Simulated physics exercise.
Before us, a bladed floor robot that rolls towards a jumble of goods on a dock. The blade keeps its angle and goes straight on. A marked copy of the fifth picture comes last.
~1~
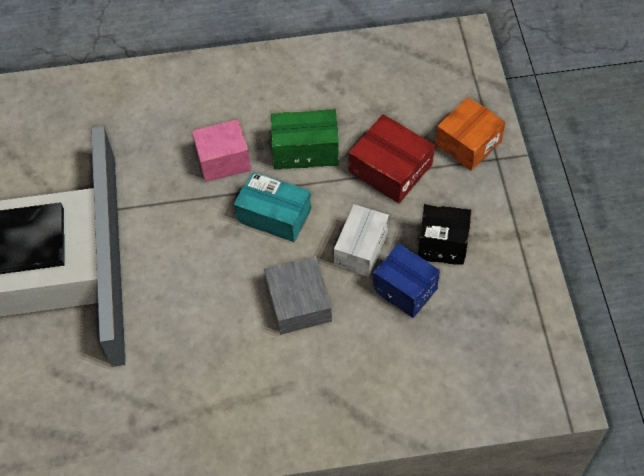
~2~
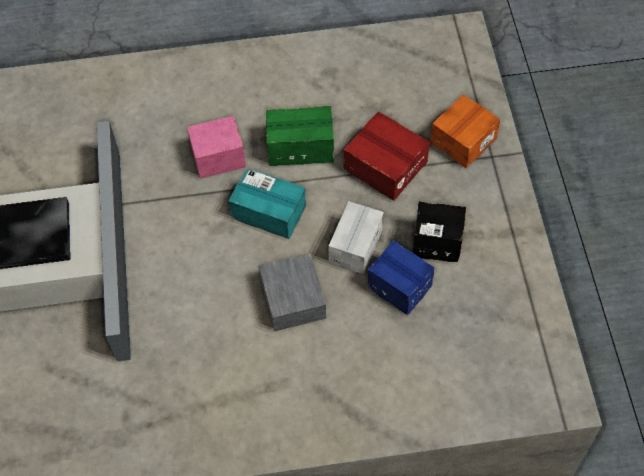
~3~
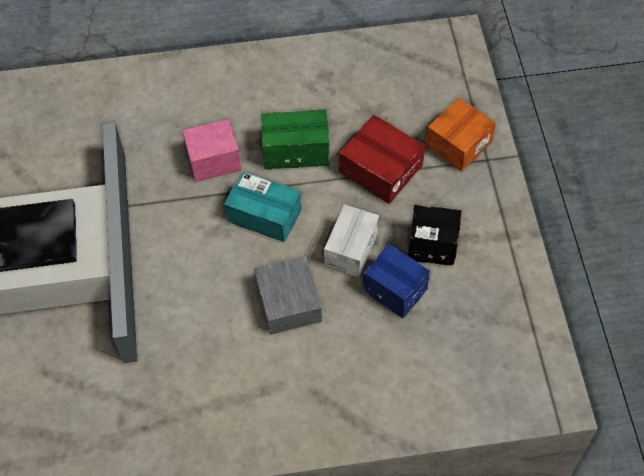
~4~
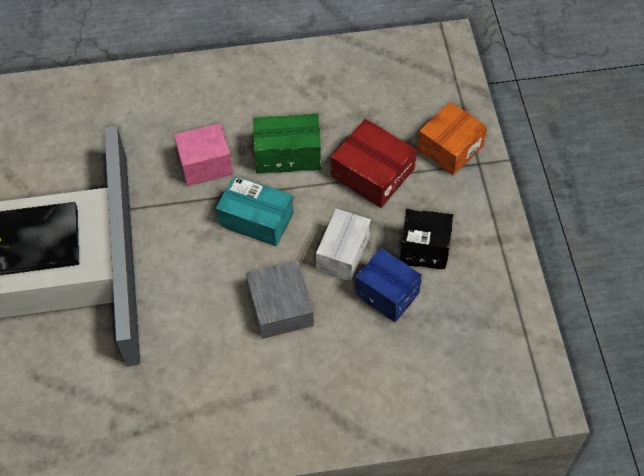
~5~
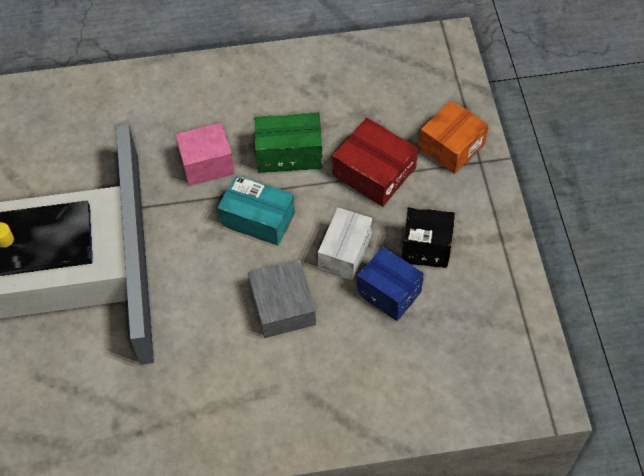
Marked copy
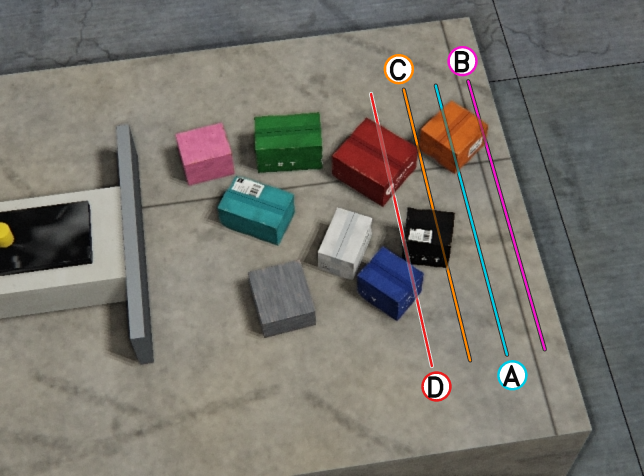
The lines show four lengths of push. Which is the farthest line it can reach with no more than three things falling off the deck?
C.
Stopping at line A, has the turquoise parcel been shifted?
By then, yes.
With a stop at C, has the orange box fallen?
By then, yes.
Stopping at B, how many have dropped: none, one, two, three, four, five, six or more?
In all, six or more.
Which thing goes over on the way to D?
It is the orange box.
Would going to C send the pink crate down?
No.
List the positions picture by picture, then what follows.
The first frame shows white parcel (362, 240); red parcel (391, 159); black parcel (444, 235).
The second frame shows robot (26, 232); turquoise parcel (268, 203).
The third frame shows robot (33, 234); green box (295, 139).
The fourth frame shows robot (36, 237); grey crate (280, 300).
The fifth frame shows robot (49, 236); white parcel (346, 243); red parcel (374, 162); black parcel (428, 238).
On the marked copy, A at (469, 210); B at (504, 205); C at (434, 215); D at (399, 219).
Following C. Soon after the start, robot (160, 221); red parcel (383, 164); green box (319, 138).
Later, robot (271, 206); orange box (483, 128); red parcel (439, 166).
In the end, robot (354, 195); orange box over the edge; red parcel over the edge; two fallen.
As for the rest, A drops five; B drops eight; D is within the limit but short.
